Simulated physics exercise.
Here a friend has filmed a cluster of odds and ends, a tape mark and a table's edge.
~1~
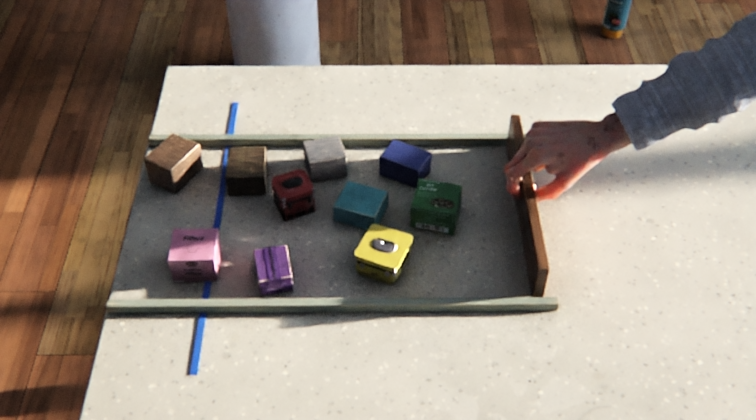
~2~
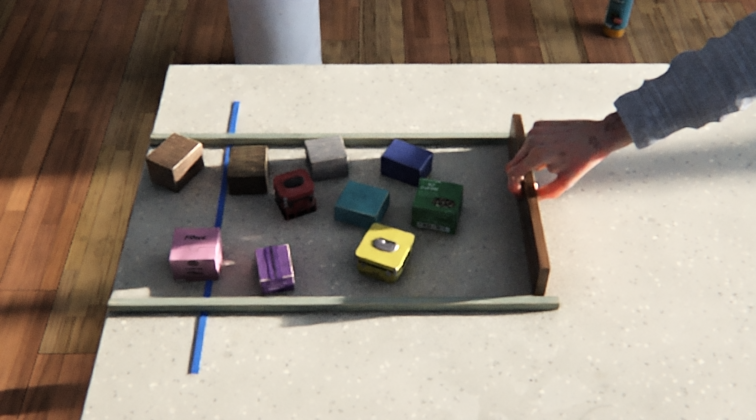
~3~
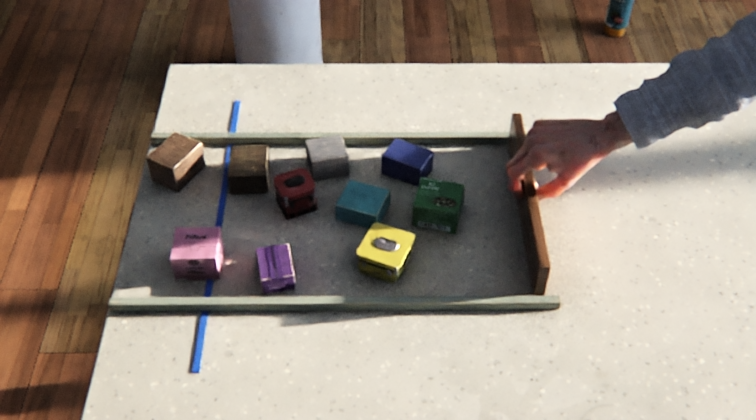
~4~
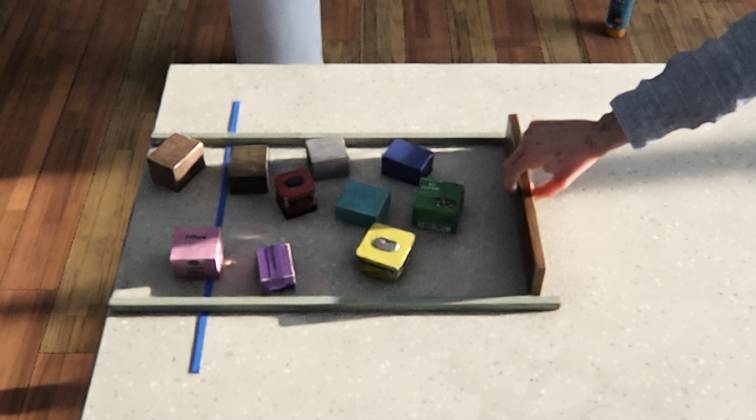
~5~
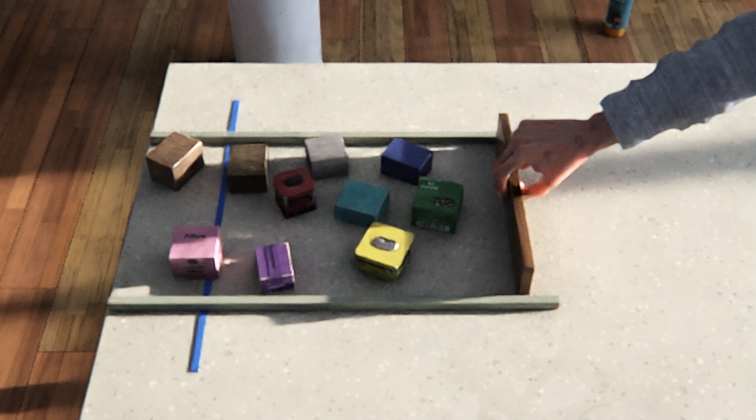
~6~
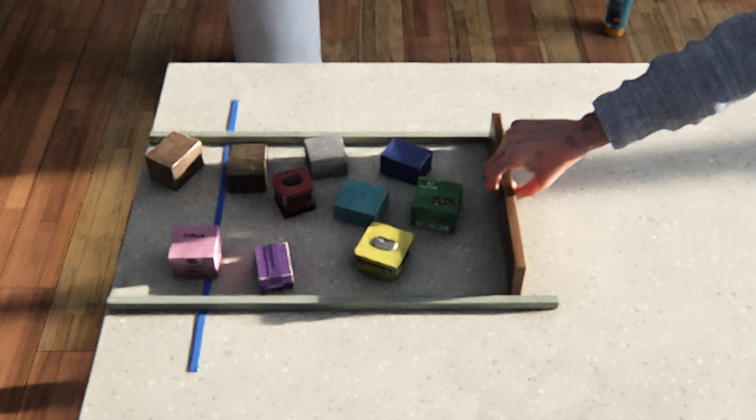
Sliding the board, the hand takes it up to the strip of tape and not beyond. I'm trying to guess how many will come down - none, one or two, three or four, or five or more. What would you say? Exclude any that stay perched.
The sweep knocks three or four off.
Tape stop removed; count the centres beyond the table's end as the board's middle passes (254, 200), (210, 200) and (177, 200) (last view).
1, 4 and 7.
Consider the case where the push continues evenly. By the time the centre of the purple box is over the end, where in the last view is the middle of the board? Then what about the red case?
I'd put it close to (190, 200), and close to (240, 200) for the other one.
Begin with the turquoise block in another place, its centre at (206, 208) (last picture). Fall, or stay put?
From that start, the object then is safe.
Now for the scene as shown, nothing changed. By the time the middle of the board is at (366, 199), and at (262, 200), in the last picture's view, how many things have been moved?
Moved so far: 6, later 10.
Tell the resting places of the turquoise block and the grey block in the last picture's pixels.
Roughly (150, 205) for the first and roughly (164, 153) for the second.
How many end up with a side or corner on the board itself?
The count is 3.
Soon after, none off yet; brown block at rest near (175, 160); pink box at rest near (196, 252); black block at rest near (248, 168).
Then, none off yet; brown block at rest near (175, 160); pink box at rest near (196, 252); black block moved a little near (235, 168).
Further on, none off yet; brown block tipped well over near (121, 165); pink box moved about its own width near (151, 252); black block moved well along near (161, 167).
At rest, the number that fall off is three or four; fallen, red case, black block, pink box and brown block.
